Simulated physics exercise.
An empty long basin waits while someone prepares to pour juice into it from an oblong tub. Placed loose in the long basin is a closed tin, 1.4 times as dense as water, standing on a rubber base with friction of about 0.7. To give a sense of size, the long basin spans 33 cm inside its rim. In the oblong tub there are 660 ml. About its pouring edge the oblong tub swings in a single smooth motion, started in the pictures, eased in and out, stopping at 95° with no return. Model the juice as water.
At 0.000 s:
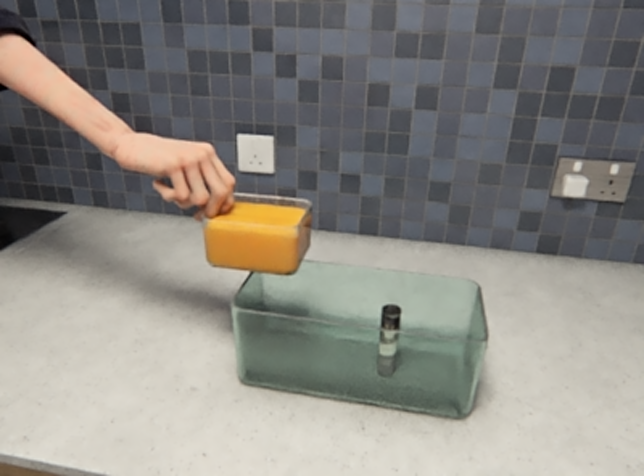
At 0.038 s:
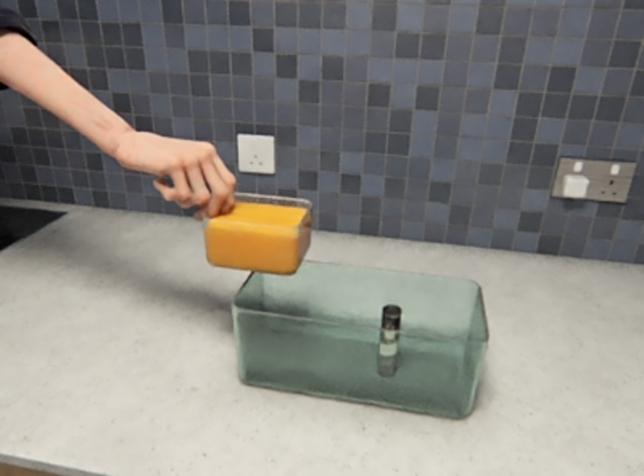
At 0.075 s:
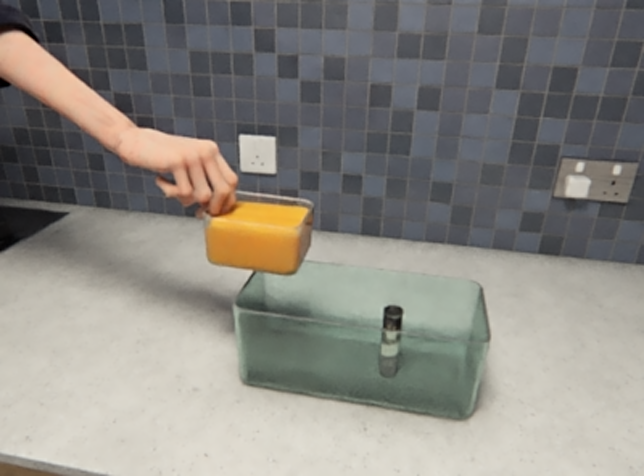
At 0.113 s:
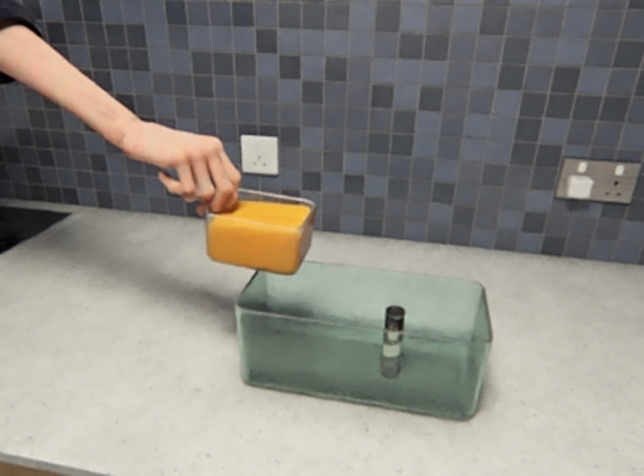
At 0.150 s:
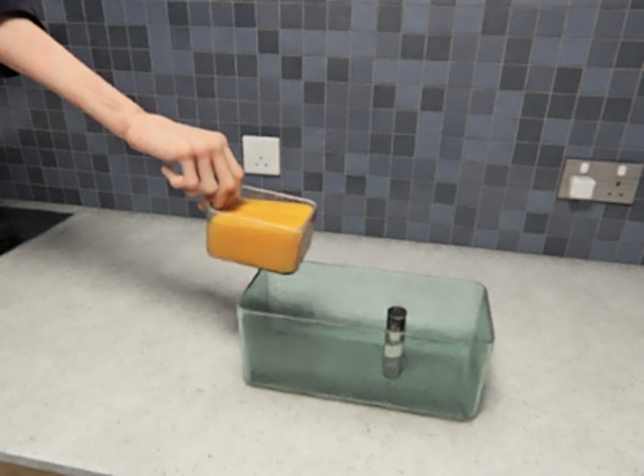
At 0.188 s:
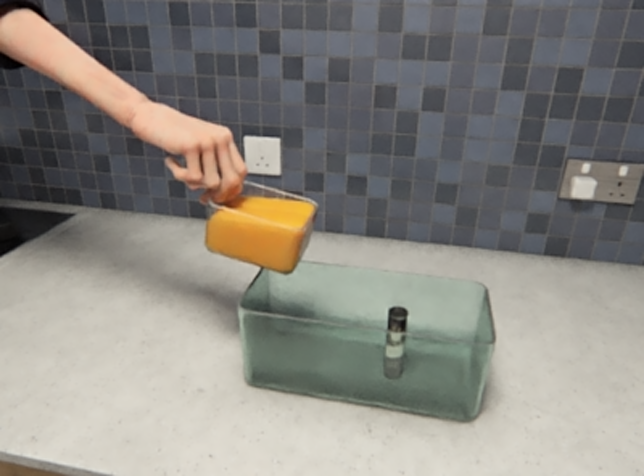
A hand reaches in from the left over a pale speckled worktop, seen from slightly above, with blue and grey mosaic tiles and two wall sockets behind. It holds a clear oblong tub of orange juice above the left end of a long greenish glass basin, in which a small dark-topped tin stands. The hand slowly tilts the tub slightly rightward, while the view shifts very slightly.
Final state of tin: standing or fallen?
Fallen.
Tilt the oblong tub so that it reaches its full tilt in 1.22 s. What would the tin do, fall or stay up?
Then it holds its balance.
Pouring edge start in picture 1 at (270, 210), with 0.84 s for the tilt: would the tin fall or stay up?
Then it stays on its base.
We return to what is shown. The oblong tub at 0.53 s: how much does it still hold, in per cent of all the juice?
Roughly 60 %.
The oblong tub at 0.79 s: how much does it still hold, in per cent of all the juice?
I reckon near 12 per cent still sits there.
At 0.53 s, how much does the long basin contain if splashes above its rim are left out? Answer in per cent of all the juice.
About 7 per cent.
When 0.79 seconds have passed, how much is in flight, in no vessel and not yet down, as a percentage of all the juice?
About 18 per cent.
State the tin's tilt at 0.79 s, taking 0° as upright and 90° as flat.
It sits at roughly 5°.
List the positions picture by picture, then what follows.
Tilt 0°; pouring edge (305, 215); surface from (218, 211) to (305, 220); the long basin's rim runs from (247, 280) to (483, 310); the tin's top is at (392, 313), in the first frame.
Tilt 0°; pouring edge (305, 216); surface from (219, 211) to (305, 220), in the second frame.
Tilt 2°; pouring edge (307, 216); surface from (219, 211) to (306, 219), in the third frame.
Tilt 4°; pouring edge (309, 217); surface from (221, 210) to (308, 218), in the fourth frame.
Tilt 7°; pouring edge (310, 217); surface from (222, 208) to (310, 216), in the fifth frame.
Tilt 11°; pouring edge (311, 217); surface from (223, 205) to (311, 214), in the sixth frame.
After 0.53 s the tilt is 67° and 60 per cent is still to pour; the tin stands where it began.
After 0.79 s the tilt is 94° and 12 per cent is still to pour; the tin leans 7°.
After 1.05 s the tilt is 95° and 3 per cent is still to pour; the tin lies on its side.
After 1.34 s the tilt is 95° and 1 per cent is still to pour; the tin lies on its side.
In the end the tin lies on its side.
